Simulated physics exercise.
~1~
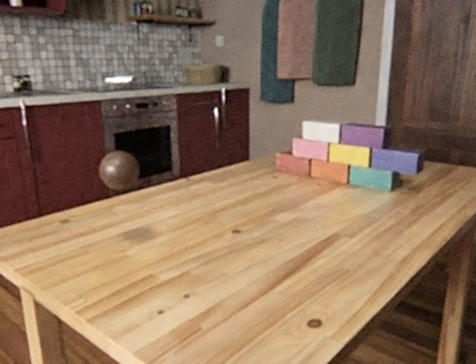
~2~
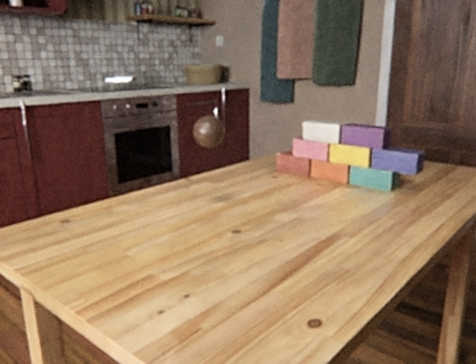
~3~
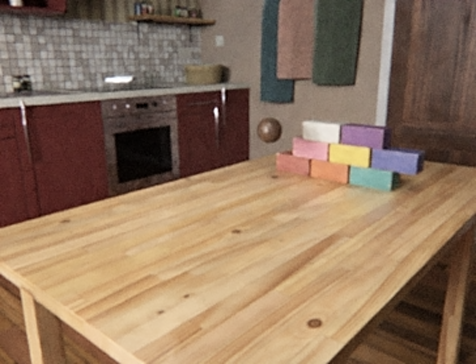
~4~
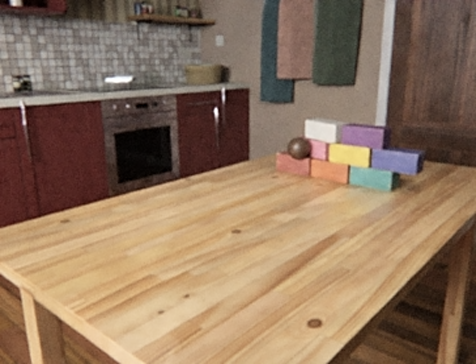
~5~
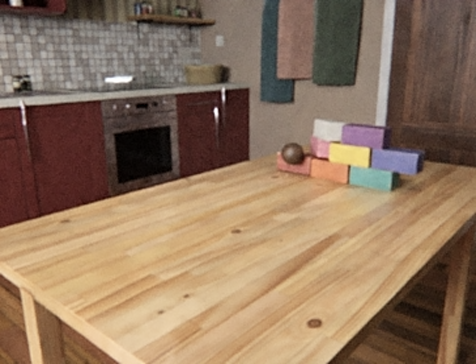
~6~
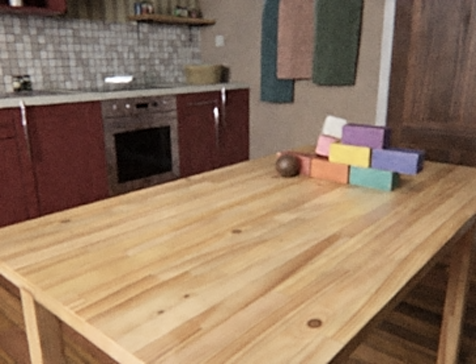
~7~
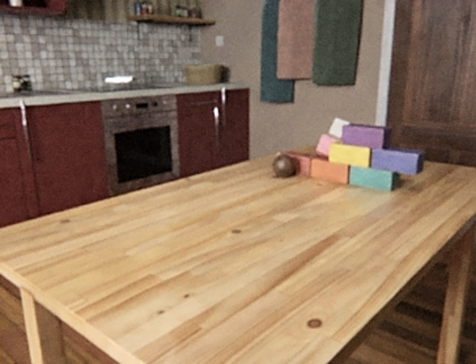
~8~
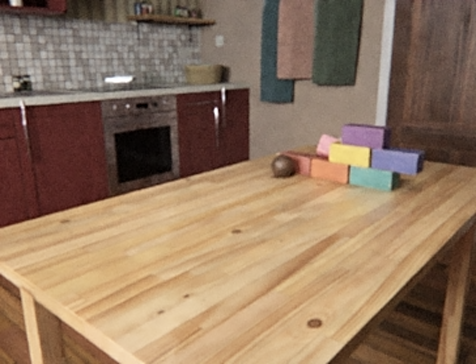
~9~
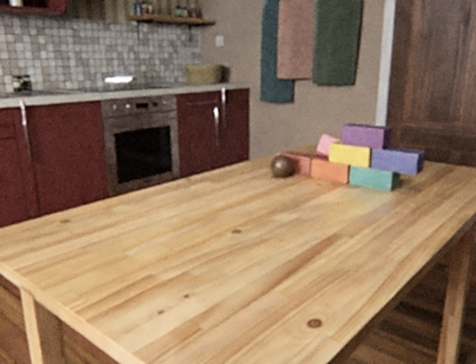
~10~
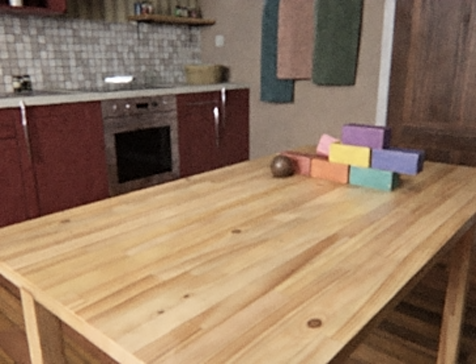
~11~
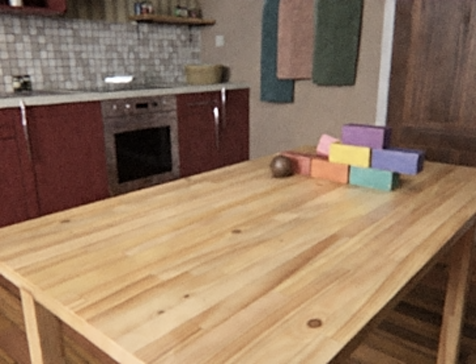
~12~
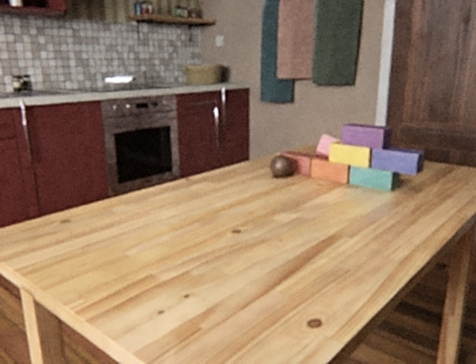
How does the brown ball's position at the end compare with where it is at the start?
At the start the brown ball is in the air on the left, in front of the kitchen cabinets and oven. At the end it is farther right, sitting on the table just left of the remaining blocks.
